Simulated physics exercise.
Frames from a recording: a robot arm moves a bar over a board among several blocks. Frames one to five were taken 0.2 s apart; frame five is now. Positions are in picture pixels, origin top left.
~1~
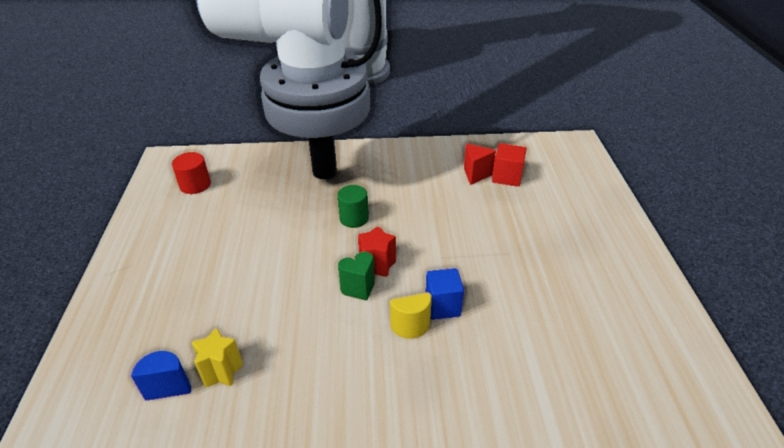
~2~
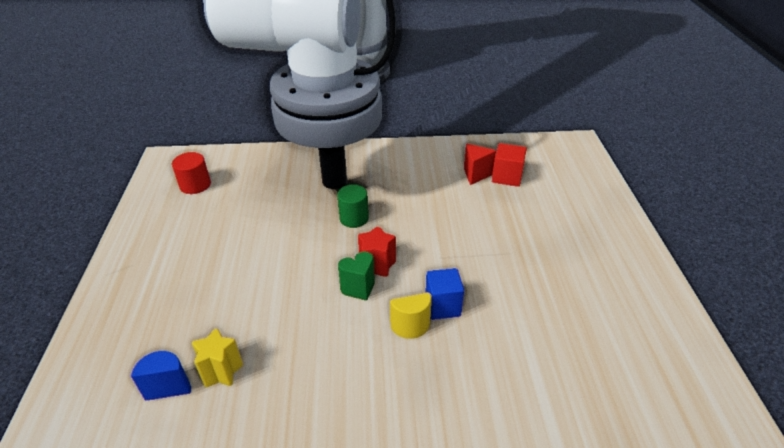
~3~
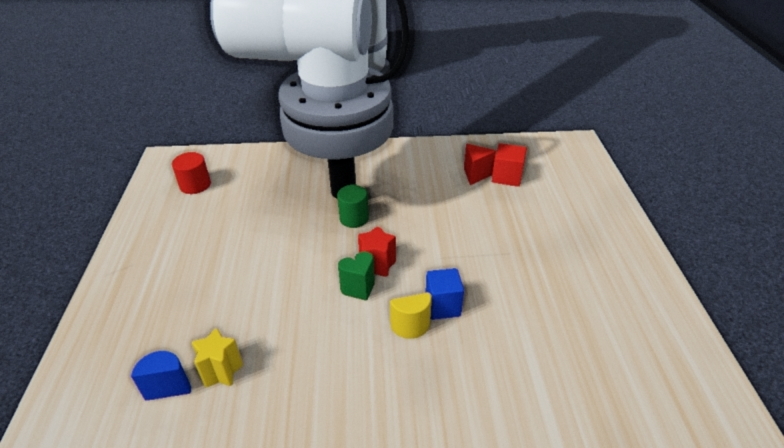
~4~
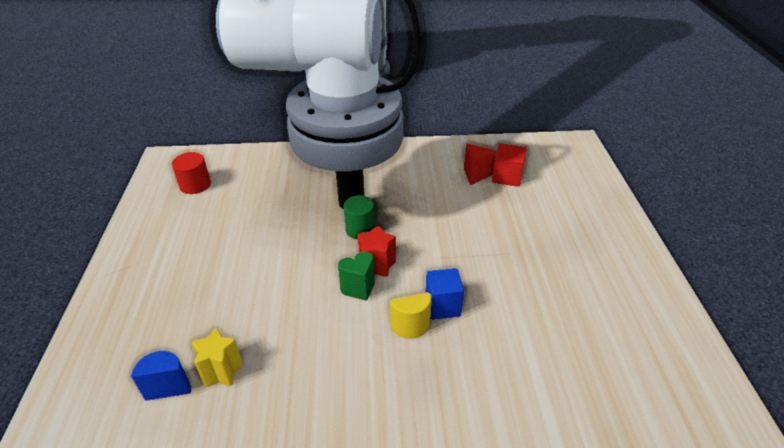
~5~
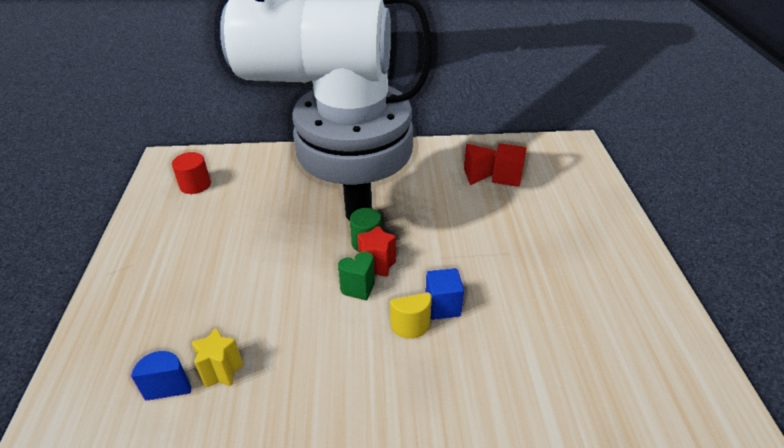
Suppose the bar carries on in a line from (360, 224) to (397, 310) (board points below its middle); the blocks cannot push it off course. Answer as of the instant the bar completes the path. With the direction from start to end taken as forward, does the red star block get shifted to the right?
I expect not.
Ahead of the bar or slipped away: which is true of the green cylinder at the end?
At that point it is up front.
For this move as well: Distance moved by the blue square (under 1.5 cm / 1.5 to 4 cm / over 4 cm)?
Under 1.5 cm.
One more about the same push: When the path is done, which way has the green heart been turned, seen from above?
From overhead, the rotation is clockwise.
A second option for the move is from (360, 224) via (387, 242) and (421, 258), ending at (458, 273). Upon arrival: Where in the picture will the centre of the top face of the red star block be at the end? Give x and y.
Around pixel (391, 272).
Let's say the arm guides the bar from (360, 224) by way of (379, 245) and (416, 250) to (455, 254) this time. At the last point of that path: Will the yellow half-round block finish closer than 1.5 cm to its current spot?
Going by the path, yes.
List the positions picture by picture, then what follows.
The first frame shows bar's lower end at (325, 173); green heart at (357, 262); green cylinder at (352, 193); red star block at (376, 239); yellow half-round block at (412, 302); blue square at (445, 280).
The second frame shows bar at (335, 182); blocks still.
The third frame shows bar at (344, 192); blocks still.
The fourth frame shows bar at (352, 203); green cylinder at (359, 204).
The fifth frame shows bar at (359, 215); green heart at (357, 262); green cylinder at (366, 217); red star block at (376, 239); yellow half-round block at (412, 302); blue square at (445, 280).
On the path given first. One third of the way, bar at (371, 241); green heart at (357, 273), turned 55° clockwise; green cylinder at (383, 244); red star block at (395, 265).
Two thirds of the way, bar at (384, 270); green heart at (357, 273), turned 55° clockwise; green cylinder at (398, 274); red star block at (415, 297); yellow half-round block at (420, 321), turned 20° clockwise; blue square at (448, 281).
At the end, bar at (397, 301); green heart at (356, 274), turned 65° clockwise; green cylinder at (415, 308); red star block at (437, 332); yellow half-round block at (443, 358), turned 15° clockwise; blue square at (448, 281).
